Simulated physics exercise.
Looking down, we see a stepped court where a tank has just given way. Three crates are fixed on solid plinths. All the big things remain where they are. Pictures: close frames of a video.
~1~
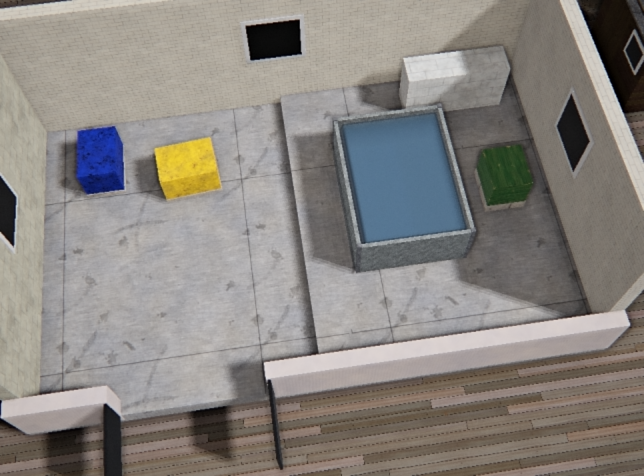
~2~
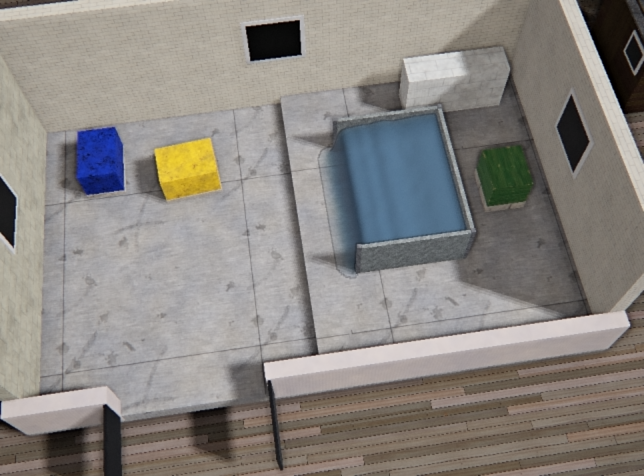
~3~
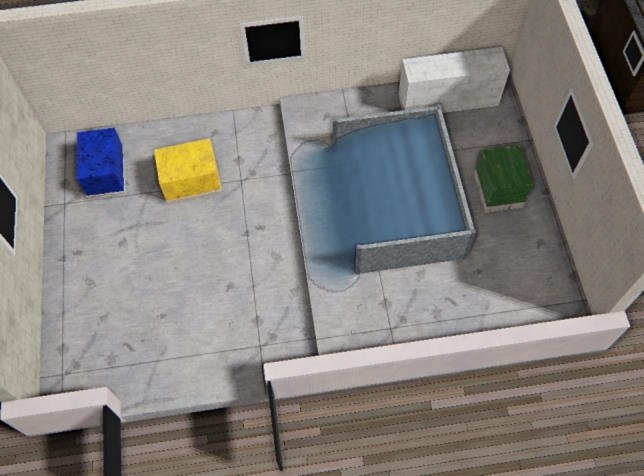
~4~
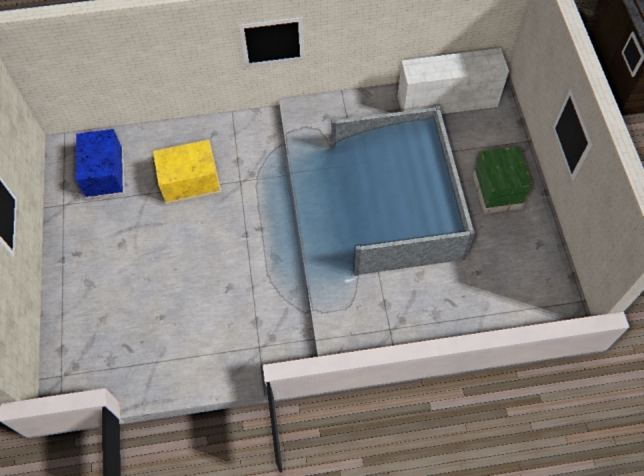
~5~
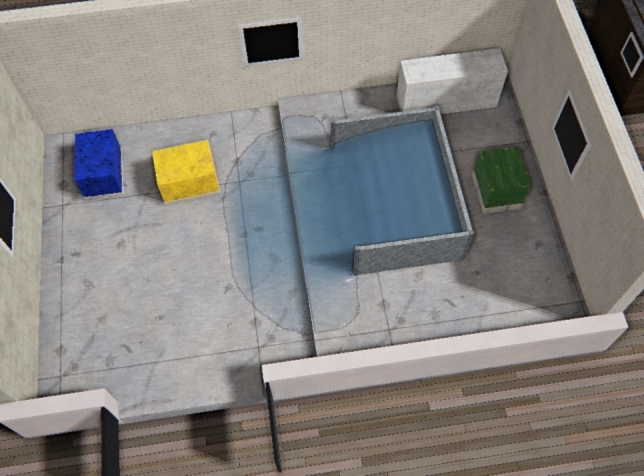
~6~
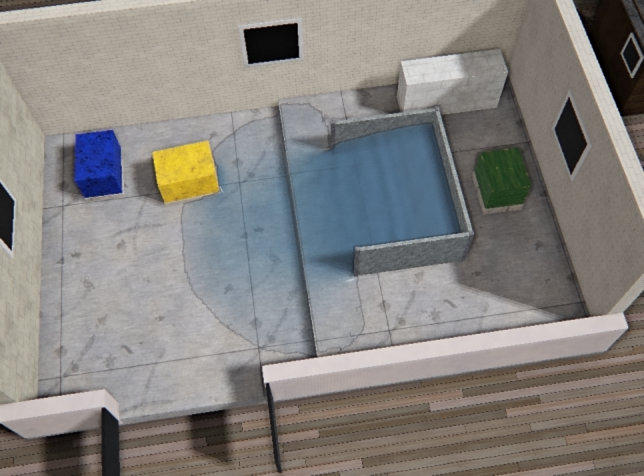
Water pours from the tank's open left side and spreads left across the stepped stone floor.
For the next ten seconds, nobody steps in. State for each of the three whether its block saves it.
The blue crate is not saved and gets wet. The yellow crate is not saved and gets wet. The green crate is saved.
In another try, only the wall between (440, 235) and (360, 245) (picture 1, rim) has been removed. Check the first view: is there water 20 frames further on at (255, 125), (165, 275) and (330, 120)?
Untouched, soaked, untouched.
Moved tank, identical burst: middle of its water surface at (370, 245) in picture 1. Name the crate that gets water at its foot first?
The yellow-painted one.
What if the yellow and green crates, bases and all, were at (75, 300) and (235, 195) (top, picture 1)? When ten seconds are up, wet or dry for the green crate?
As for the green one, it is dampened.
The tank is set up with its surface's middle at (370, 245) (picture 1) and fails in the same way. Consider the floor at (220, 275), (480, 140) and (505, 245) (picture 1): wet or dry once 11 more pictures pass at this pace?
The first spot is inundated, the second not reached, and the third not reached.
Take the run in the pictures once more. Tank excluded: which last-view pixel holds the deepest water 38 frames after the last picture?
Deepest point: Roughly (317, 373).
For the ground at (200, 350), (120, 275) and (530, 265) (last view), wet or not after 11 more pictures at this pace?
Going through them one by one, the first is waterlogged, the second waterlogged and the third spared.
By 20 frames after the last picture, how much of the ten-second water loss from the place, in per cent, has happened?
I'd put it at 20 per cent.
A moment on, water covers 55 % of the floor; the blue crate water round its plinth, the yellow crate water round its plinth, the green crate not reached.
Next, water covers 65 % of the floor; the blue crate water round its plinth, the yellow crate water round its plinth, the green crate not reached.
Then, water covers 65 % of the floor; the blue crate water round its plinth, the yellow crate water round its plinth, the green crate not reached.
Later, water covers 65 % of the floor; the blue crate water round its plinth, the yellow crate water round its plinth, the green crate not reached.
In the end, water covers 60 % of the floor; the blue crate was topped, the yellow crate was topped, the green crate stayed above the water.
